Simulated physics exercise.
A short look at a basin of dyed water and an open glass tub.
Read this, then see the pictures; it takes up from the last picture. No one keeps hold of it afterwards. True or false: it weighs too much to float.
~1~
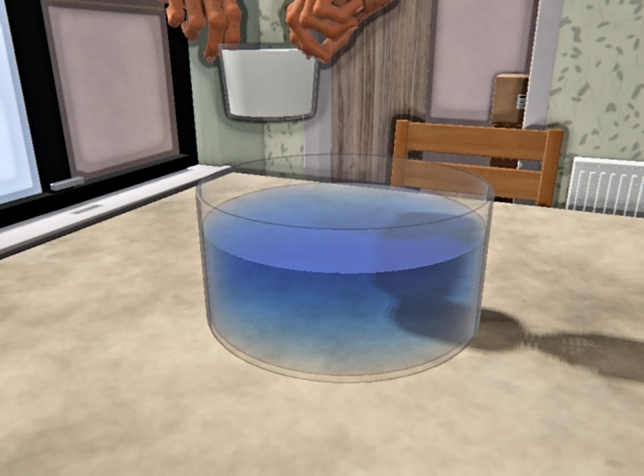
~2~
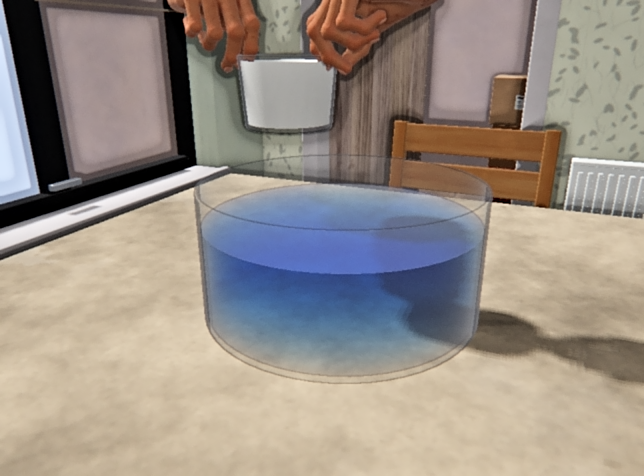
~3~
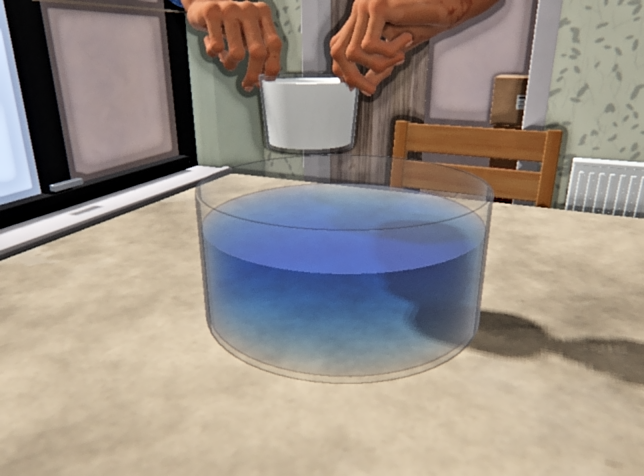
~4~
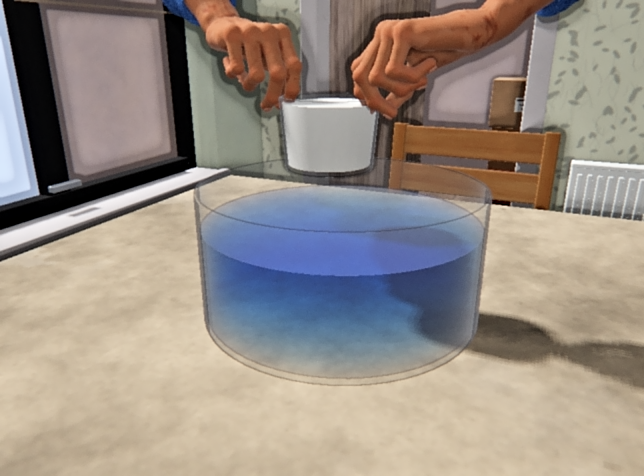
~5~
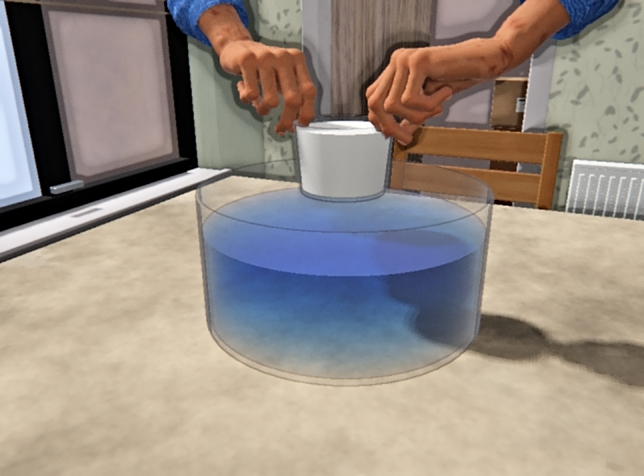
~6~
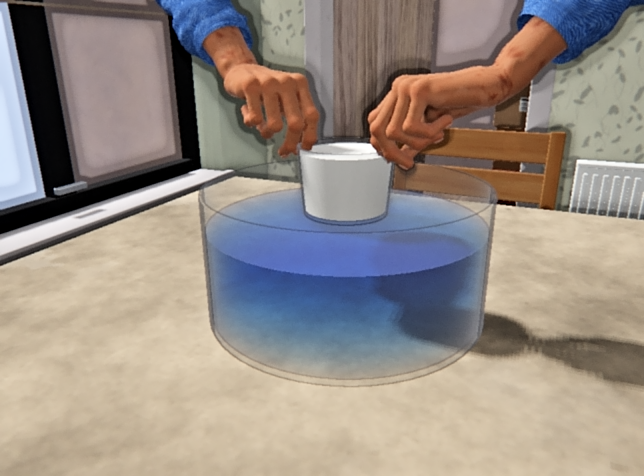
True.
Next, the tub dips into the dyed water.
After that, dyed water pours in over its rim.
Finally, the tub lies on the bottom.
